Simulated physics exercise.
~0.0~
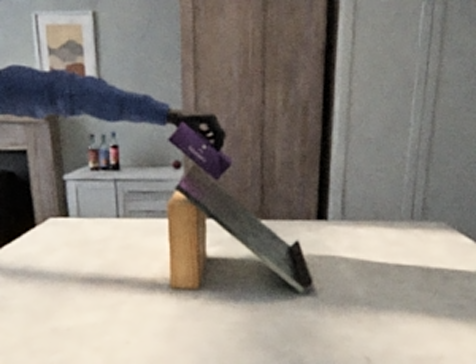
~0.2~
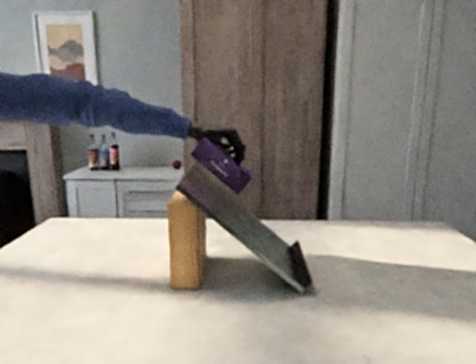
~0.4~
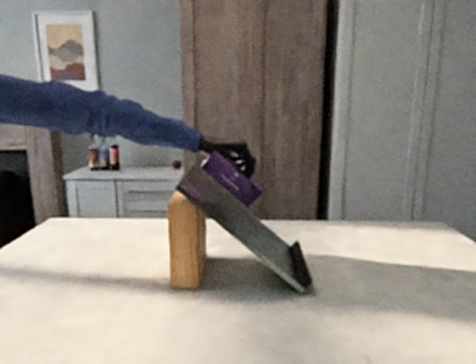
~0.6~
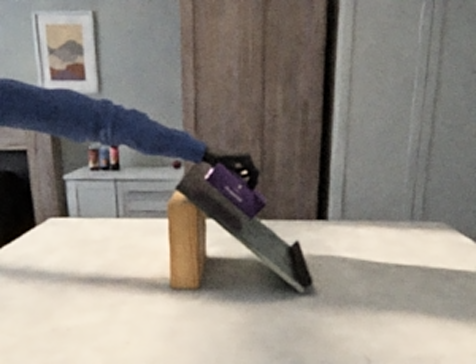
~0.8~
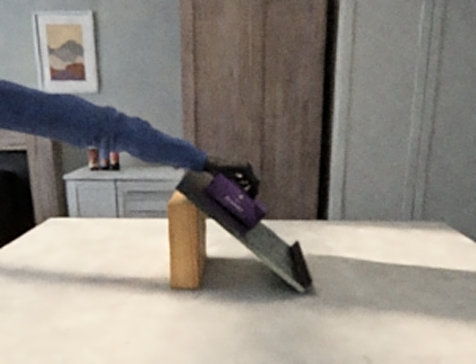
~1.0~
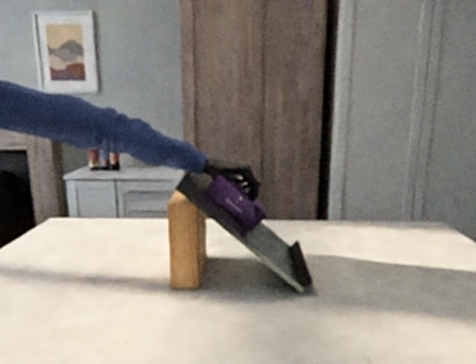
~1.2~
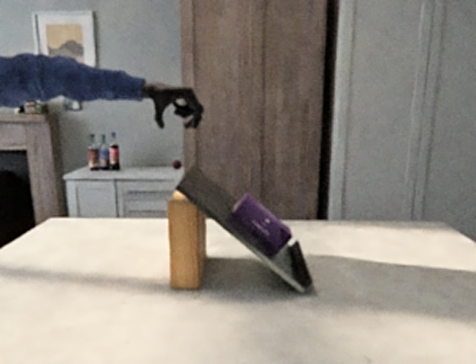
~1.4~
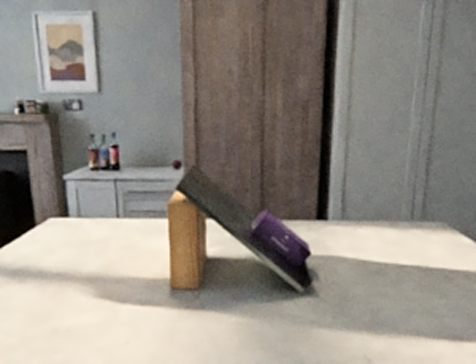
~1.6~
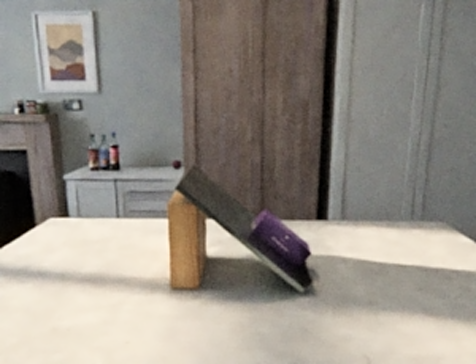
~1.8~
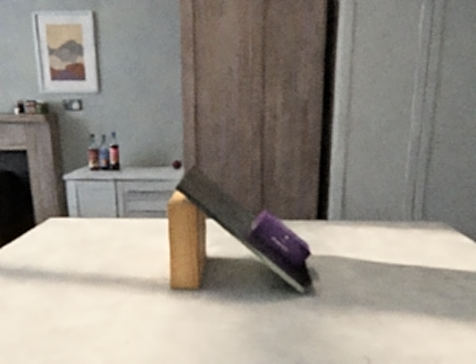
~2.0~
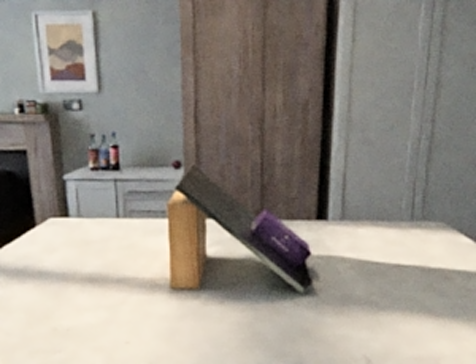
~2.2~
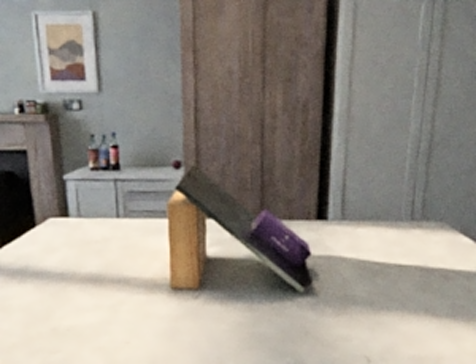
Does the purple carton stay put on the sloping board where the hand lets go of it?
No, it slides down the board once the hand lets go and comes to rest near the lower end.
Purple carton being lowered onto a sloping board by a dark-gloved hand, then sliding down after release and resting near the bottom.
